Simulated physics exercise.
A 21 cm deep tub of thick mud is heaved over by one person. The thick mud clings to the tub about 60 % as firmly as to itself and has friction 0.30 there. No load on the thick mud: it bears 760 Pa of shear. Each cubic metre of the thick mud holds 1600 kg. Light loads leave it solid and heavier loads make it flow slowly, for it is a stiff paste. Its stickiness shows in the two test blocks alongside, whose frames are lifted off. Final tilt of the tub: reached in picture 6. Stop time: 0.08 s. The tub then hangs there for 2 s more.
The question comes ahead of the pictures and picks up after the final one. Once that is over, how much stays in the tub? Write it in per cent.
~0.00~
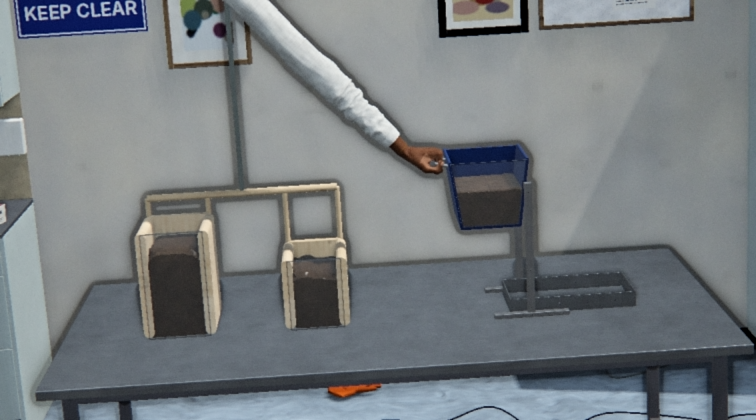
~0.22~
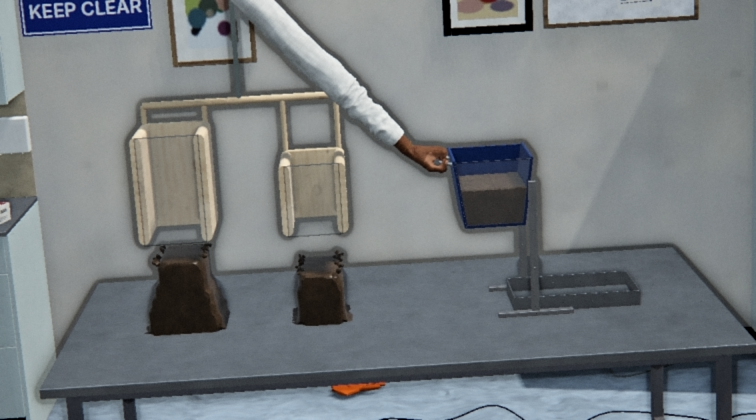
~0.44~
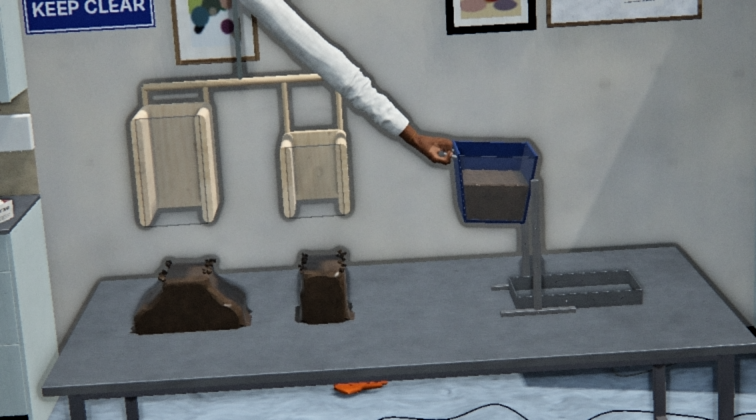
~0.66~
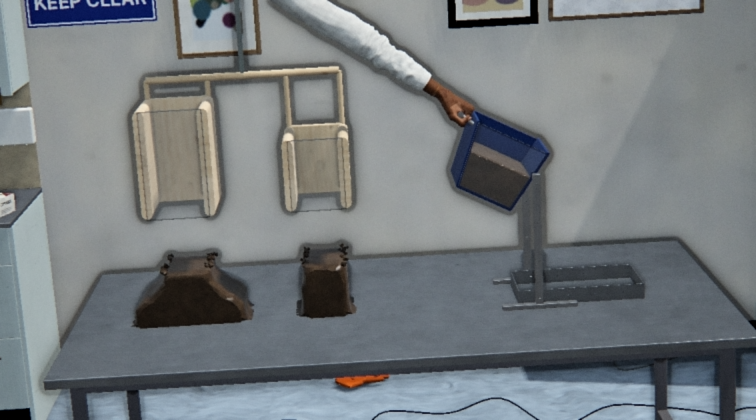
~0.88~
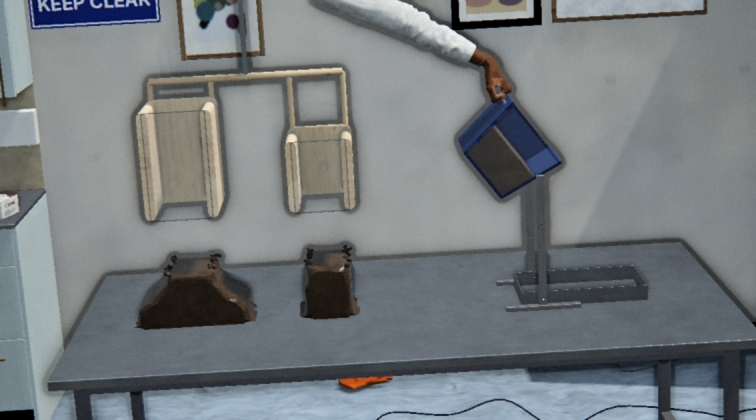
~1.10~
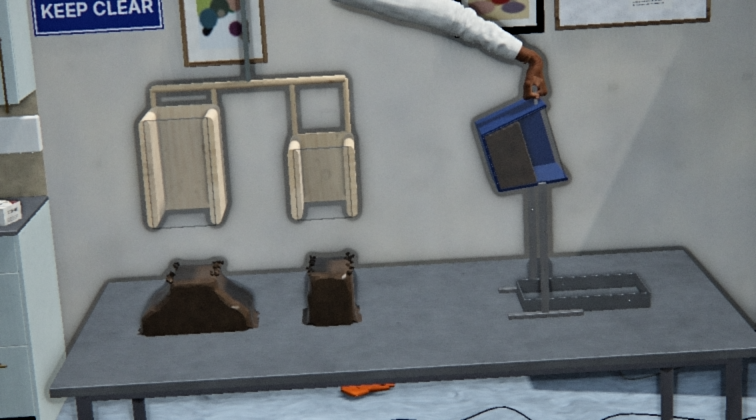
Some 100 percent stays.
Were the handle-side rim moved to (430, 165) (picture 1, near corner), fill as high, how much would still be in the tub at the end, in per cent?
Some 100 percent would still be in the tub at the end.
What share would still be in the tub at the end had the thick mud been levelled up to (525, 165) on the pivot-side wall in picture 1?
100 %.
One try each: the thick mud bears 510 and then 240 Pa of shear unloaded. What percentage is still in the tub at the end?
First try roughly 100 per cent, second try roughly 80 per cent.
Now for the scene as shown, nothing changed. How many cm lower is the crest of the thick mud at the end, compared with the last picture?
0 cm or so.
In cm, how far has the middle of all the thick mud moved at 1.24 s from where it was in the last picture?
Some 0 cm.
By 1.24 s, the tub is at 75 degrees and holds 100 %.
By 1.41 s, the tub is at 75 degrees and holds 100 %.
By 1.58 s, the tub is at 75 degrees and holds 100 %.
By 1.75 s, the tub is at 75 degrees and holds 100 %.
By 3.10 s, at the end, the tub is at 75 degrees and holds 100 %.
